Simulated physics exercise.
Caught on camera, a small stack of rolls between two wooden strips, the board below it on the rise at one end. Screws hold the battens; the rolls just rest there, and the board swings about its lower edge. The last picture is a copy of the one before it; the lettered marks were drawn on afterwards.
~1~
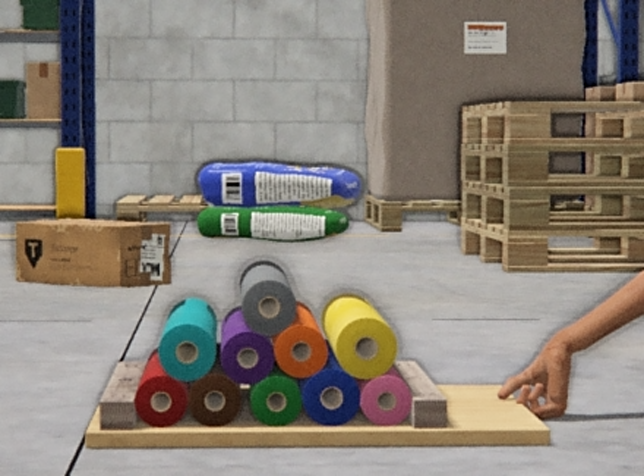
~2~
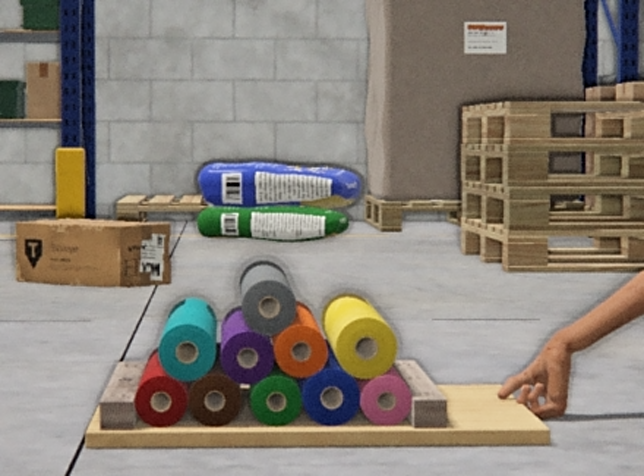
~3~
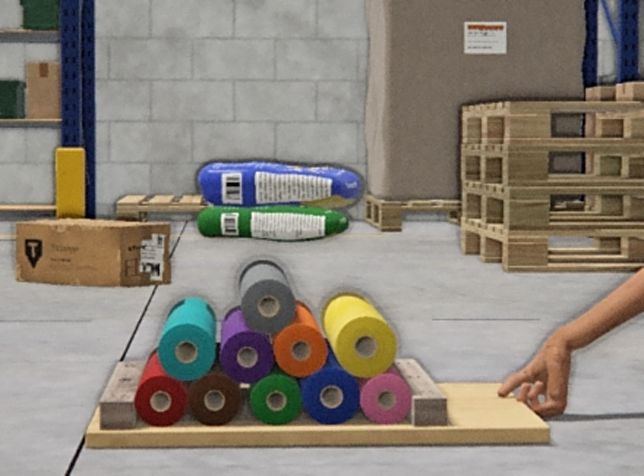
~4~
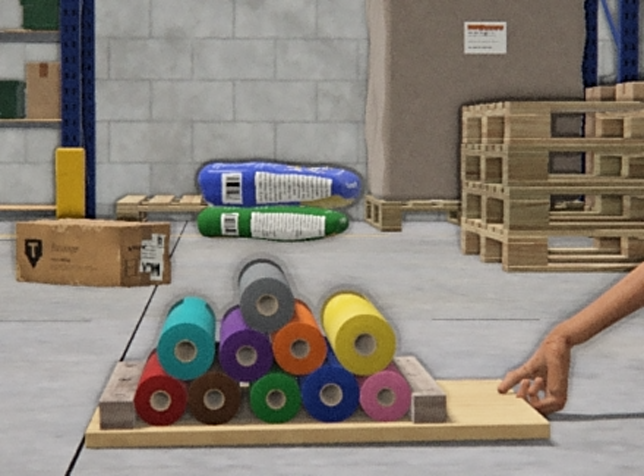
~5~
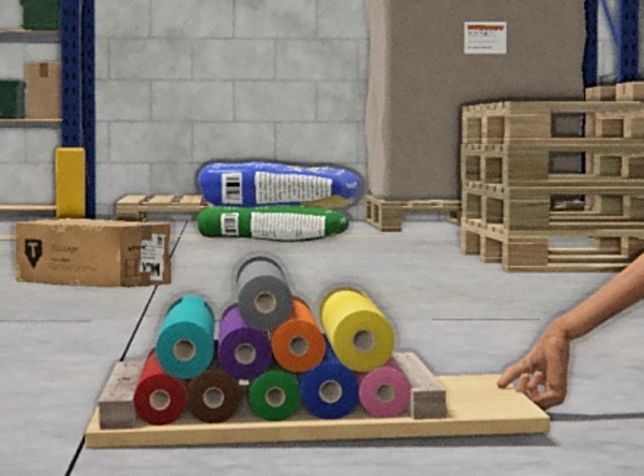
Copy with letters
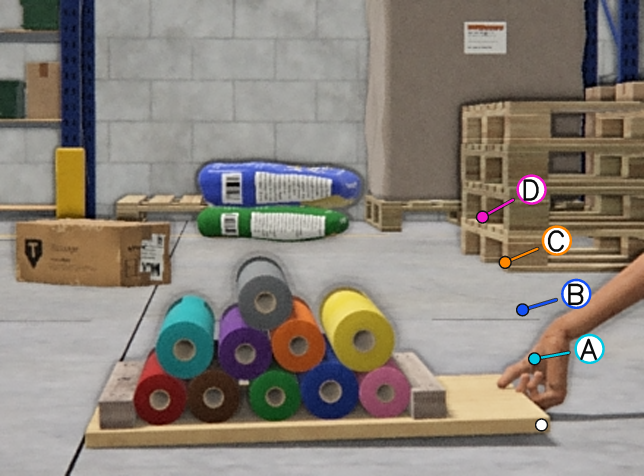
The clip opens on a small pyramid of colored rolls resting between two wooden strips on a board, with a hand at its right end. The hand raises that end very slightly, and the rolls barely shift, staying stacked with the gray one on top.
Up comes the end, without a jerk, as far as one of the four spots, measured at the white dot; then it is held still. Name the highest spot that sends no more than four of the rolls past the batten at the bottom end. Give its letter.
The last mark within the limit is D.
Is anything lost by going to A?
No, at A.
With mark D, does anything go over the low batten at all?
Yes, at D.
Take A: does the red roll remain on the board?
The red roll: Yes.
On the marked copy, A at (534, 359); B at (523, 310); C at (505, 263); D at (482, 217); the white dot at (541, 425).
Following D. Soon after the start, board at 17°.
Later, board at 29°.
In the end, board at 29°, four over the low batten (purple, turquoise, orange, grey).
As for the rest, A none over the low batten; B none over the low batten; C four over the low batten (purple, turquoise, orange, grey).
